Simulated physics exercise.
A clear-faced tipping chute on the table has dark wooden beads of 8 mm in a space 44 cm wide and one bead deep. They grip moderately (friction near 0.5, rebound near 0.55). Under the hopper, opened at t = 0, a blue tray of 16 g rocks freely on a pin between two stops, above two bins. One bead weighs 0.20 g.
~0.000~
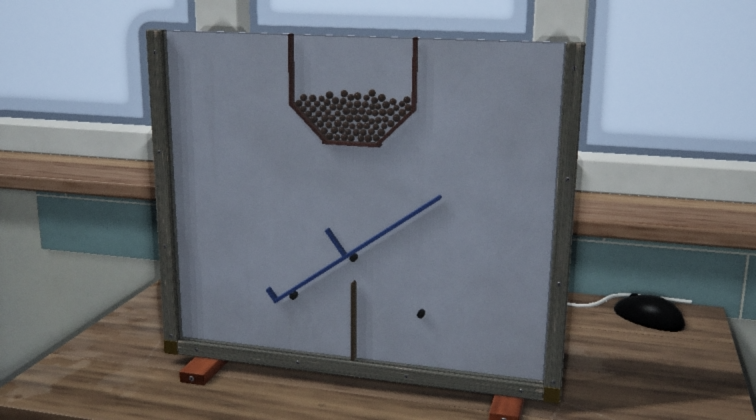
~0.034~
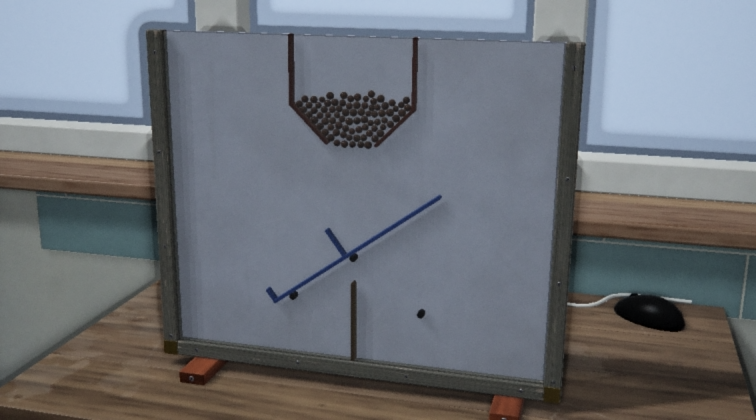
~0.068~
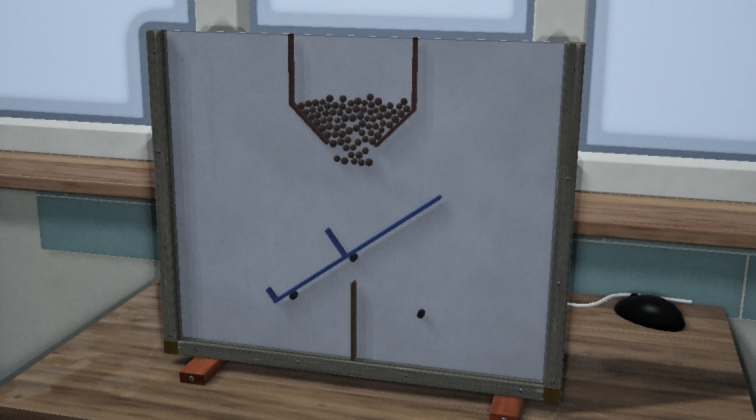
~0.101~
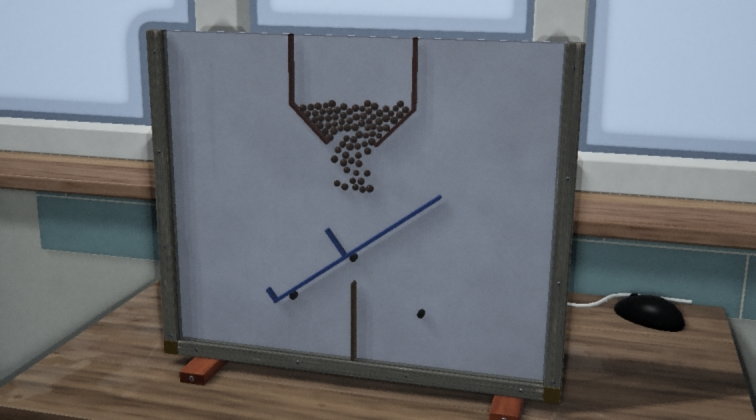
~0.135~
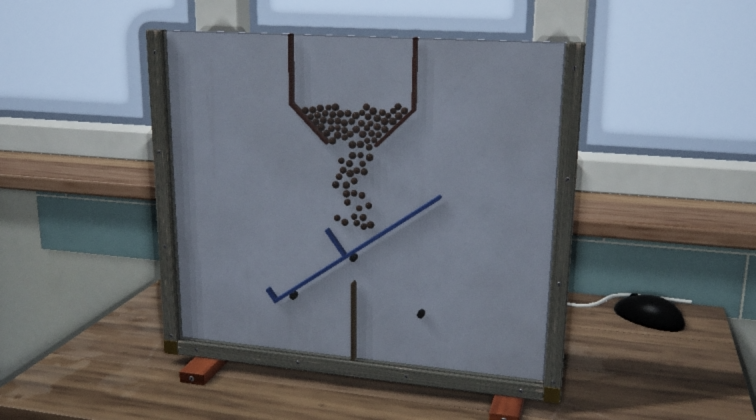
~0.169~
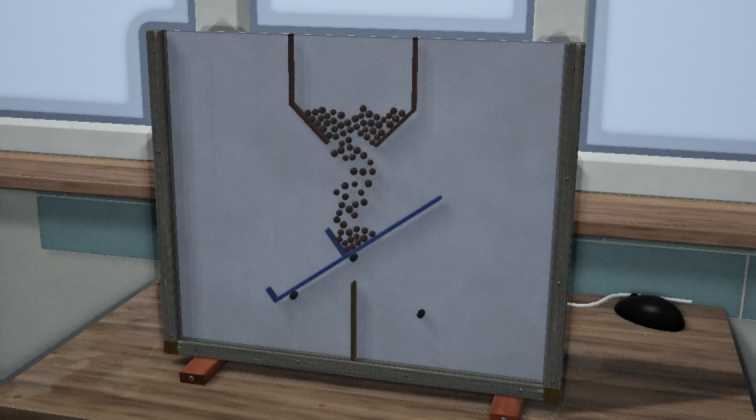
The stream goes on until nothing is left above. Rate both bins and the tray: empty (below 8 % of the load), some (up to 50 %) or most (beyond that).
Right bin empty. Left bin some. Tray most.
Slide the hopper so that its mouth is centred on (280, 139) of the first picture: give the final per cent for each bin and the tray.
Right bin: 0; left bin: 75; tray: 25.
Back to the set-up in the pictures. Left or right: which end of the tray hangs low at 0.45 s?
Its left end is down.
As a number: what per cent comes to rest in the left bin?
Some 25 per cent.
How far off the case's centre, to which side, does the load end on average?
About 5 cm to the left.
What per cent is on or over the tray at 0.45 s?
About 95 per cent.
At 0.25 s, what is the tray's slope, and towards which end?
Some 35° with the left end low.
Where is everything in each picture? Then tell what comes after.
Gate shut, about 80 beads in the hopper; its mouth (327, 142) to (377, 145); tray left end down 36°; its ends (276, 300) and (439, 198), top of its upright wall (328, 230); pivot (354, 258); stops (294, 296) and (421, 314); a lip at the left end, in the first frame.
In the second frame, 5 out; bottom bead (344, 144); tray left end down 36°.
In the third frame, 11 out; bottom bead (362, 163); tray left end down 36°.
In the fourth frame, 21 out; bottom bead (363, 190); tray left end down 36°.
In the fifth frame, 30 out; bottom bead (364, 227); tray left end down 36°.
In the sixth frame, 39 out; bottom bead (347, 249); tray left end down 36°; its ends (276, 300) and (440, 198), top of its upright wall (328, 230).
After 0.25 s 75 % have left the hopper; tray left end down 36°; on or over it 70 %, past it to the left 0 %, to the right 0 %.
After 0.45 s 100 % have left the hopper; tray left end down 36°; on or over it 95 %, past it to the left 5 %, to the right 0 %.
After 0.80 s 100 % have left the hopper; tray left end down 36°; on or over it 80 %, past it to the left 20 %, to the right 0 %.
Settled by 1.7 s, right bin 0 %, left bin 25 %, tray 75 %; tray left end down 36°.
